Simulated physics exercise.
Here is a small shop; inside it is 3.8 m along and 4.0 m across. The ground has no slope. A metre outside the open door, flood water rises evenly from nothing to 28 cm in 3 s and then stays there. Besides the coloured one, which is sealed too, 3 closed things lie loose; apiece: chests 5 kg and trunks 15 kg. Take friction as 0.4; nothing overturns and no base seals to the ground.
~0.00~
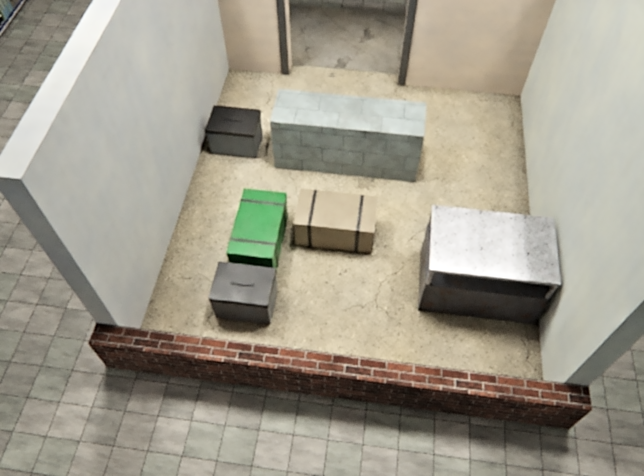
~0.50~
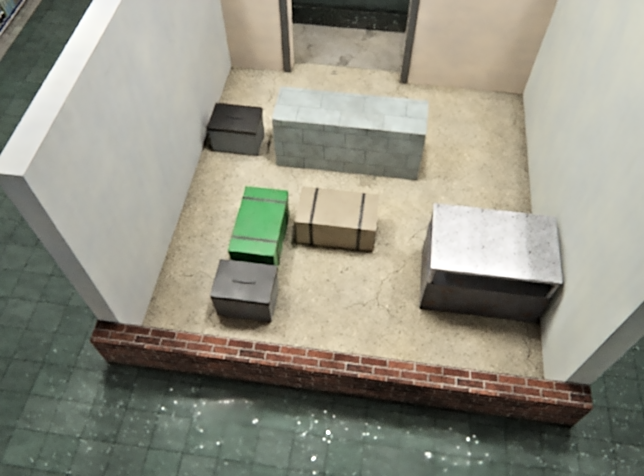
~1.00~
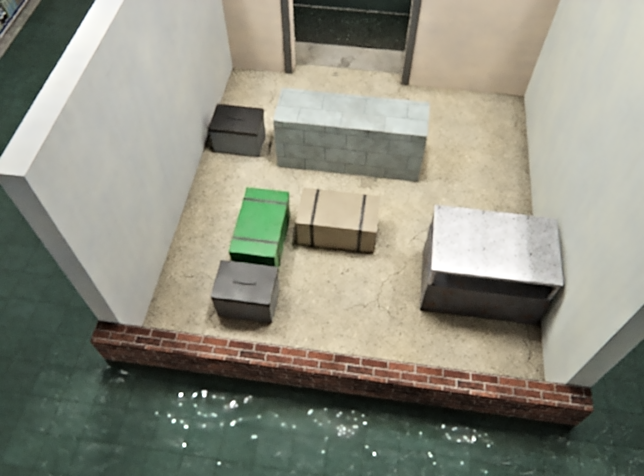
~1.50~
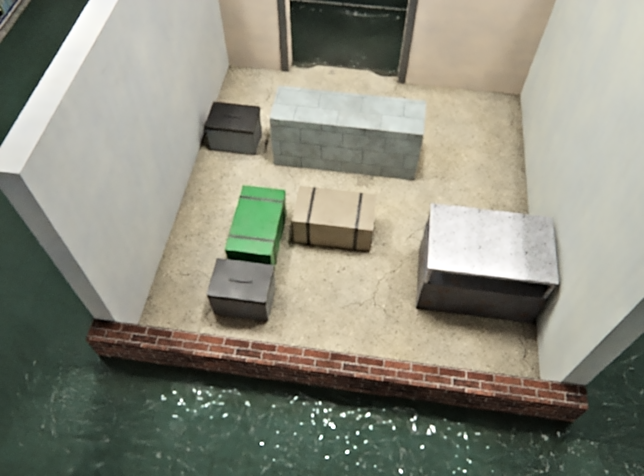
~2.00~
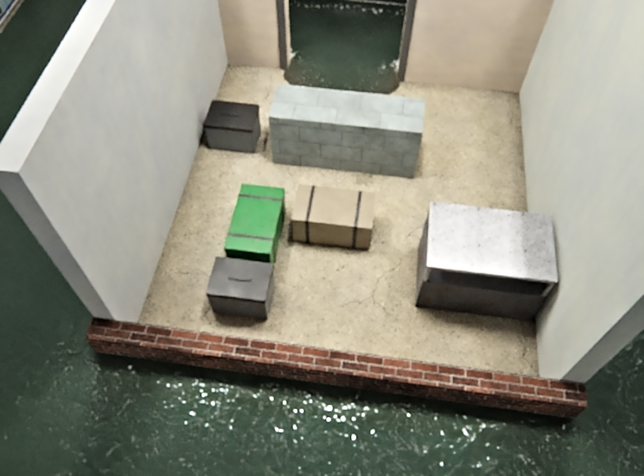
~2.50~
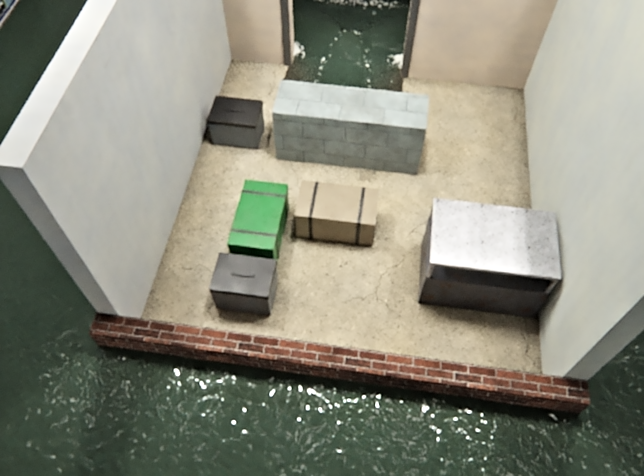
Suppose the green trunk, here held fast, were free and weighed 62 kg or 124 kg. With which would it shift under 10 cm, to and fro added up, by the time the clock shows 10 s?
I expect that the lower weight is enough.
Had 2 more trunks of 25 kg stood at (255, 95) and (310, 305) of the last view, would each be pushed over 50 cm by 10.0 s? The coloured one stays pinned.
In turn: Past it, past it.
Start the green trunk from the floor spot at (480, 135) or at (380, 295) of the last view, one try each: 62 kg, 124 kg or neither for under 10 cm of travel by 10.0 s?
In turn: It takes the larger; either load holds.
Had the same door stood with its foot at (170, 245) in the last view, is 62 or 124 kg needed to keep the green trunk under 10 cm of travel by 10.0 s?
In that case only the larger load is enough.
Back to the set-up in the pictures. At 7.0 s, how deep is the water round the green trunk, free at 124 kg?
About 7 cm.
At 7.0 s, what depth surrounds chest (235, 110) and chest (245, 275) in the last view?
About 15 and 3 cm.
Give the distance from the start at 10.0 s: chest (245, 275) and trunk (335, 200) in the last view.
In turn: 80 cm, 20 cm.
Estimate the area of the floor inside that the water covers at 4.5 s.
Some 7.0 m2.
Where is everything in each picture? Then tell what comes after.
The green trunk at (257, 222) rests on the ground; 0.0 m2 under water; 0 of 4 have shifted, in the first picture.
The green trunk at (259, 219), on the bottom; 0.0 m2 under water; 0 of 4 have shifted, in the second picture.
The green trunk at (260, 220), on the bottom; water covers 0.0 m2; 0 of 4 have shifted, in the third picture.
The green trunk at (256, 219) rests on the ground; 0.0 m2 under water; 0 of 4 have shifted, in the fourth picture.
The green trunk at (255, 217), on the bottom; 0.6 m2 under water; 0 of 4 have shifted, in the fifth picture.
The green trunk at (259, 213) rests on the ground; 1.4 m2 under water; 0 of 4 have shifted, in the sixth picture.
After 3.5 s the green trunk would be 0 cm from its start with 62 kg and 0 cm from its start with 124 kg; 0 cm of water round it then.
After 4.5 s the green trunk would be 0 cm from its start with 62 kg and 0 cm from its start with 124 kg; 0 cm of water round it then.
After 7.0 s the green trunk would be 0 cm from its start with 62 kg and 0 cm from its start with 124 kg; 7 cm of water round it then.
After 10.0 s the green trunk would be 0 cm from its start with 62 kg and 0 cm from its start with 124 kg; 11 cm of water round it then.
